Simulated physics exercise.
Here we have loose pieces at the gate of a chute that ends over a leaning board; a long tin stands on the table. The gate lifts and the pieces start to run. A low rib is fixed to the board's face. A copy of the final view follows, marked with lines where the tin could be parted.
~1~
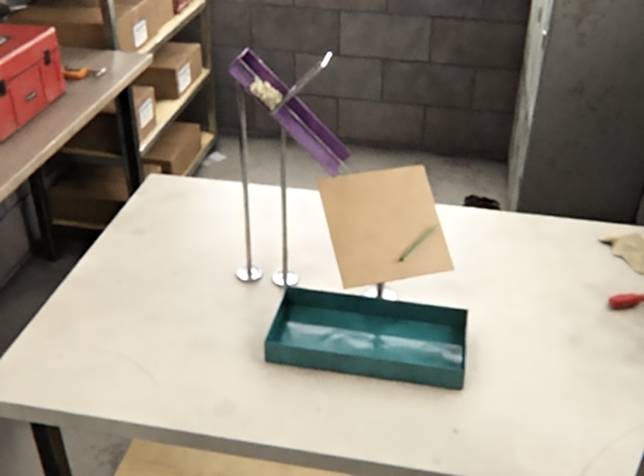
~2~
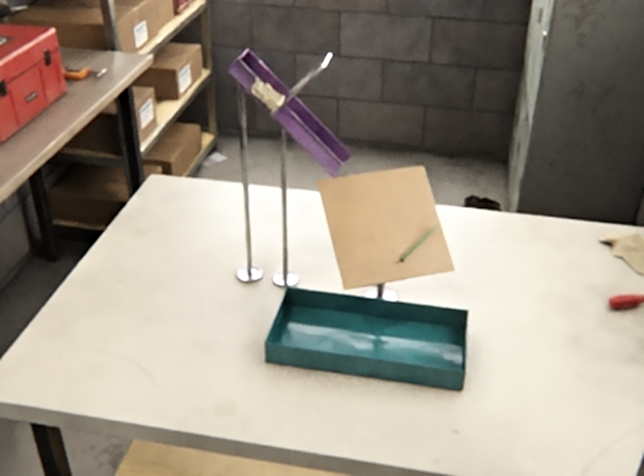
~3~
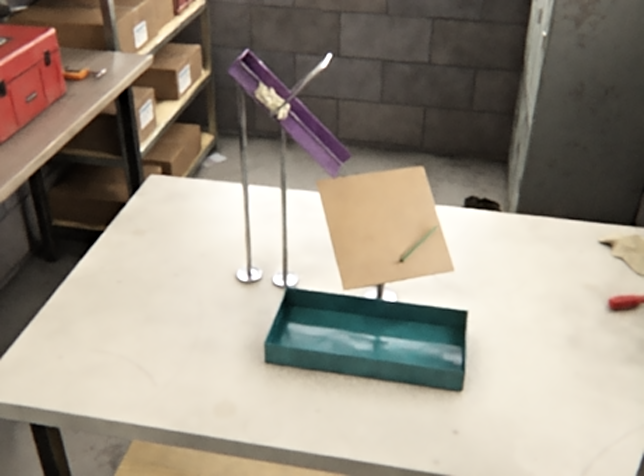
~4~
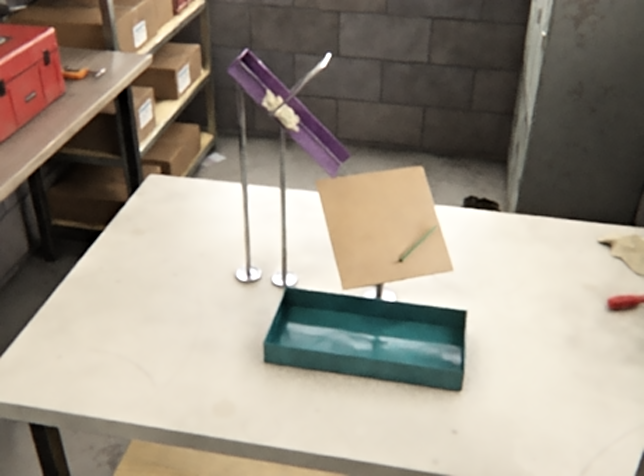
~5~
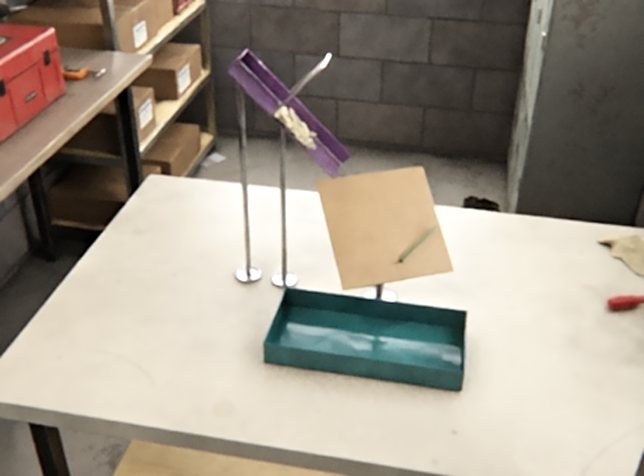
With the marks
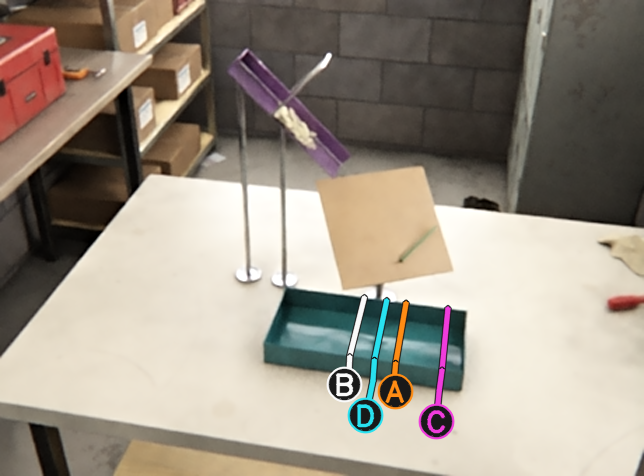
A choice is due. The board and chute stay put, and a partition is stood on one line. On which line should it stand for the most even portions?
It is A.
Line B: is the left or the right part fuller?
The right side.
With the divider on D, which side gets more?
More lands on the right.
On the marked copy, line A crosses the front rim at (395, 362); line B crosses the front rim at (349, 355); line C crosses the front rim at (442, 368); line D crosses the front rim at (374, 359).
If A is chosen, of what is caught, close to half on the left of the divider, close to half on the right.
If B is chosen, of what is caught, none at all on the left of the divider, the whole lot on the right.
If C is chosen, of what is caught, all but a few on the left of the divider, only a few on the right.
If D is chosen, of what is caught, a small share on the left of the divider, all but a few on the right.
